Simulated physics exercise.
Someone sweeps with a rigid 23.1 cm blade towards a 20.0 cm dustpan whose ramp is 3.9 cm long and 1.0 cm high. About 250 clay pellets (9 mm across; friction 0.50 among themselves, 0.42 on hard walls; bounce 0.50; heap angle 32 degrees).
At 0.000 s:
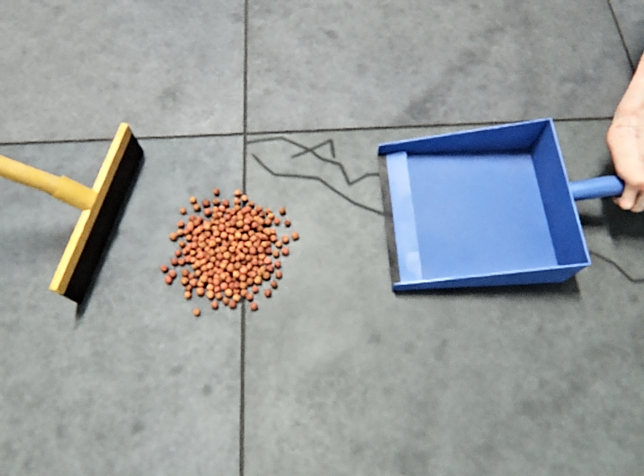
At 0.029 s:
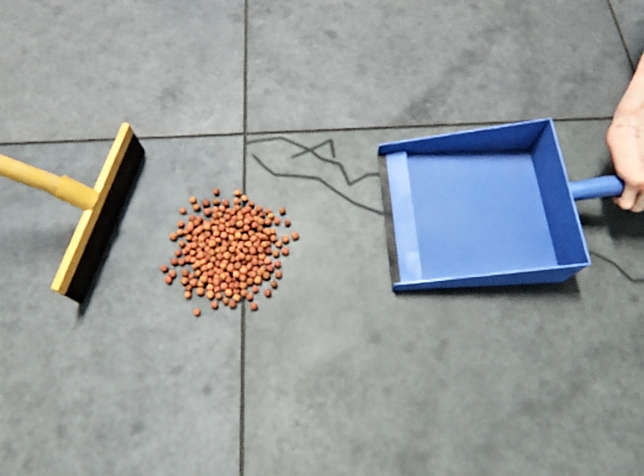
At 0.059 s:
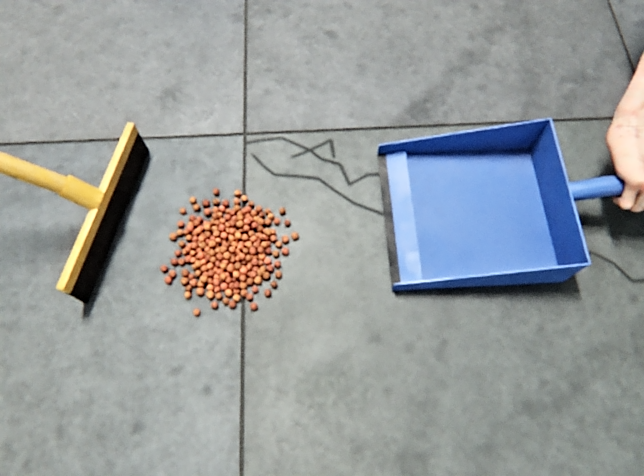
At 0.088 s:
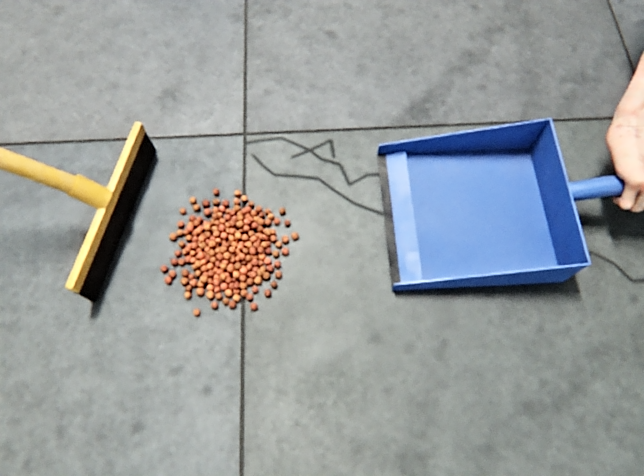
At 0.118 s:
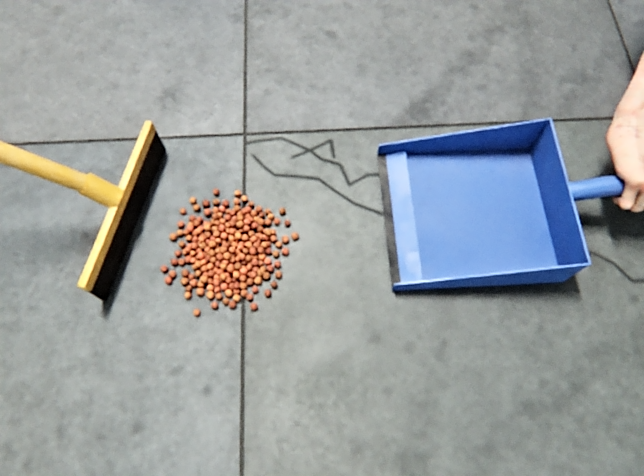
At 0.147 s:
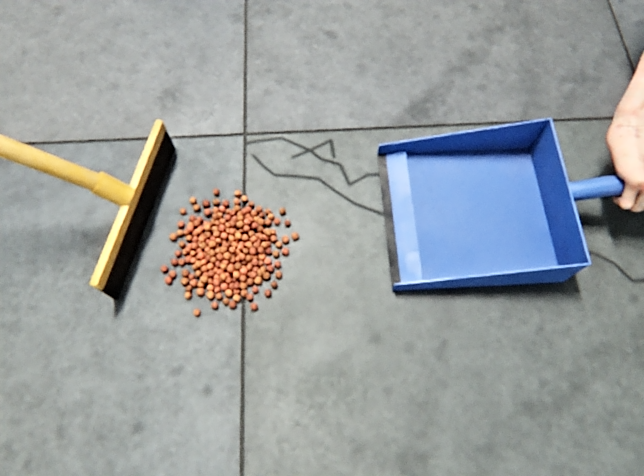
The clip shows a yellow-handled broom with dark bristles sliding a short way rightward across grey tiles, nearing a heap of small reddish-brown pellets that stays undisturbed, while a hand at right holds a blue dustpan still.
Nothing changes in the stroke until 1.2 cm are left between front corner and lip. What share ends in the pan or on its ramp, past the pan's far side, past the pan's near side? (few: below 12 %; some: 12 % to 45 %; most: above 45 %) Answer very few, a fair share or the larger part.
Pan: Very few, far side: Very few, near side: A fair share.
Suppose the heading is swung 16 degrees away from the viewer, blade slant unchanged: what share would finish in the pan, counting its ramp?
In that case some 0 per cent.
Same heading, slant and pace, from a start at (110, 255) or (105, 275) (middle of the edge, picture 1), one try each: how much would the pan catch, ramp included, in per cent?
About 15 and 25 per cent.
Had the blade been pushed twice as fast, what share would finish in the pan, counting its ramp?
In that case some 20 per cent.
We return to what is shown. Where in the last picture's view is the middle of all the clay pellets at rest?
At about (361, 253).
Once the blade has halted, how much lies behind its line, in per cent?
Some 30 per cent.
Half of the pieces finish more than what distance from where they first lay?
Some 18 cm.
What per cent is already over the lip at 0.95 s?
About 5 per cent by then.
After 0.44 s, middle of the blade 18 cm from the lip; 0 % over the lip, far side 0 %, near side 10 %.
After 0.63 s, middle of the blade 10 cm from the lip; 0 % over the lip, far side 0 %, near side 20 %.
After 0.95 s, middle of the blade 4 cm from the lip; 5 % over the lip, far side 0 %, near side 25 %.
By 1.4 s all is still; pan 5 %, far side 0 %, near side 25 %, in front of the lip or behind the blade 70 %.
